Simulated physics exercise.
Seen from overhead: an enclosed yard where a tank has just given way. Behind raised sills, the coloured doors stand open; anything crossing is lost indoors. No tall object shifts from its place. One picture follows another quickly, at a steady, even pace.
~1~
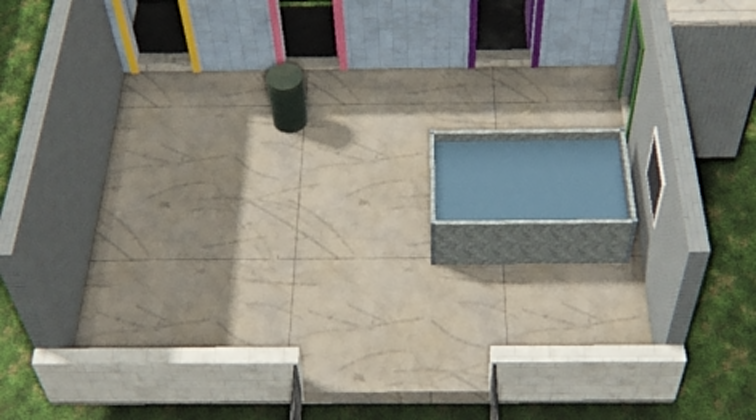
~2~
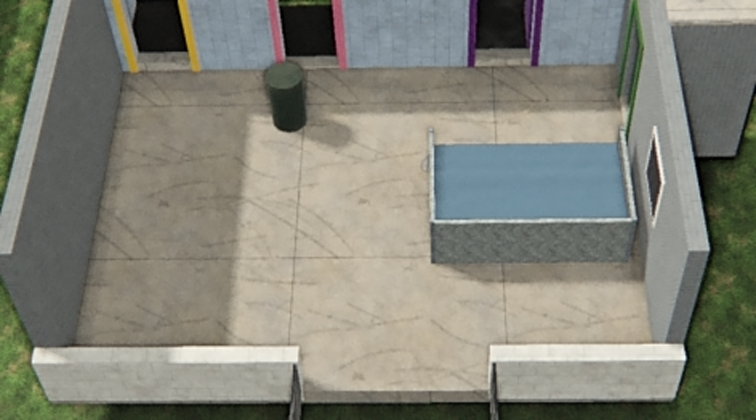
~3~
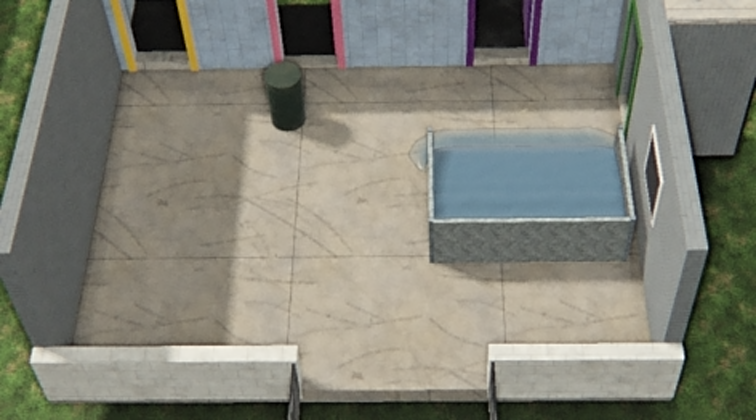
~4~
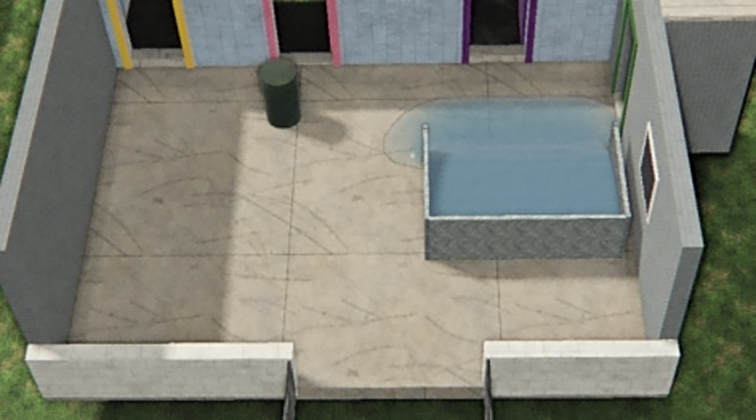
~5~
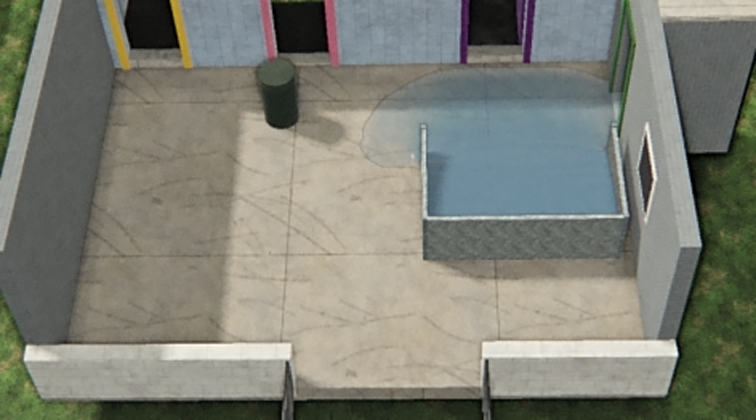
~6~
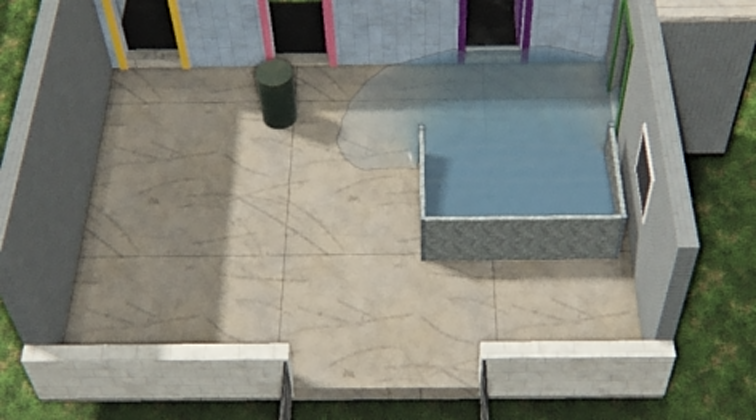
Water pours through the gap in the tank's far side and fans out across the walled yard toward the coloured doorways.
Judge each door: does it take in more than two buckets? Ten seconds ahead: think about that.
My call: The pink door takes in more, the green door takes in more, the yellow door keeps it to two or fewer, the purple door takes in more.
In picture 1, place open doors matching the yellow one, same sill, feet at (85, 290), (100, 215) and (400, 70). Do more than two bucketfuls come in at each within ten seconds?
Log: Door one is below the limit; door two is below the limit; door three is above the limit.
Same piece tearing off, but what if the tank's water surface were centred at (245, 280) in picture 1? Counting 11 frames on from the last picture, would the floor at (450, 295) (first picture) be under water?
Verdict: Not flooded.
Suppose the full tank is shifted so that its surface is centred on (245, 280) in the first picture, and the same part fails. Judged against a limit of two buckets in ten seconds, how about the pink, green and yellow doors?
Log: Pink door breaks the limit; green door breaks the limit; yellow door breaks the limit.
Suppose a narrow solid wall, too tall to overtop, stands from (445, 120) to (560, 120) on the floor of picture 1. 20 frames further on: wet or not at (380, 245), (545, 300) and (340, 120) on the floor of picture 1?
Results in order: Bone-dry / bone-dry / swamped.
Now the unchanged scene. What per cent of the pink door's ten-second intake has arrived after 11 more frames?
Some 15 in a hundred.
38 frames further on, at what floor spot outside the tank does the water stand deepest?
I'd point to (57, 374).
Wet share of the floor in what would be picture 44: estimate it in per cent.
Roughly 75 per cent.
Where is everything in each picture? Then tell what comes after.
In the first frame, still water in the tank at (530, 179).
In the second frame, the front is at (426, 165), out from the gap on the tank's far side.
In the third frame, the front is at (417, 150), out from the gap on the tank's far side.
In the fourth frame, water pours out on the tank's far side and has run to (393, 135).
In the fifth frame, the front is at (380, 110), out from the gap on the tank's far side.
In the sixth frame, the front is at (397, 66), out from the gap on the tank's far side.
A moment on, water covers 25 % of the floor; the pink door wet at the sill, nothing in, the green door over two buckets in, the yellow door not reached, the purple door far over two buckets in.
Next, water covers 30 % of the floor; the pink door under two buckets in, the green door far over two buckets in, the yellow door wet at the sill, nothing in, the purple door far over two buckets in.
Then, water covers 45 % of the floor; the pink door over two buckets in, the green door far over two buckets in, the yellow door wet at the sill, nothing in, the purple door far over two buckets in.
Later, water covers 75 % of the floor; the pink door over two buckets in, the green door far over two buckets in, the yellow door under two buckets in, the purple door far over two buckets in.
In the end, water covers 90 % of the floor; the pink door far over two buckets in, the green door far over two buckets in, the yellow door under two buckets in, the purple door far over two buckets in.
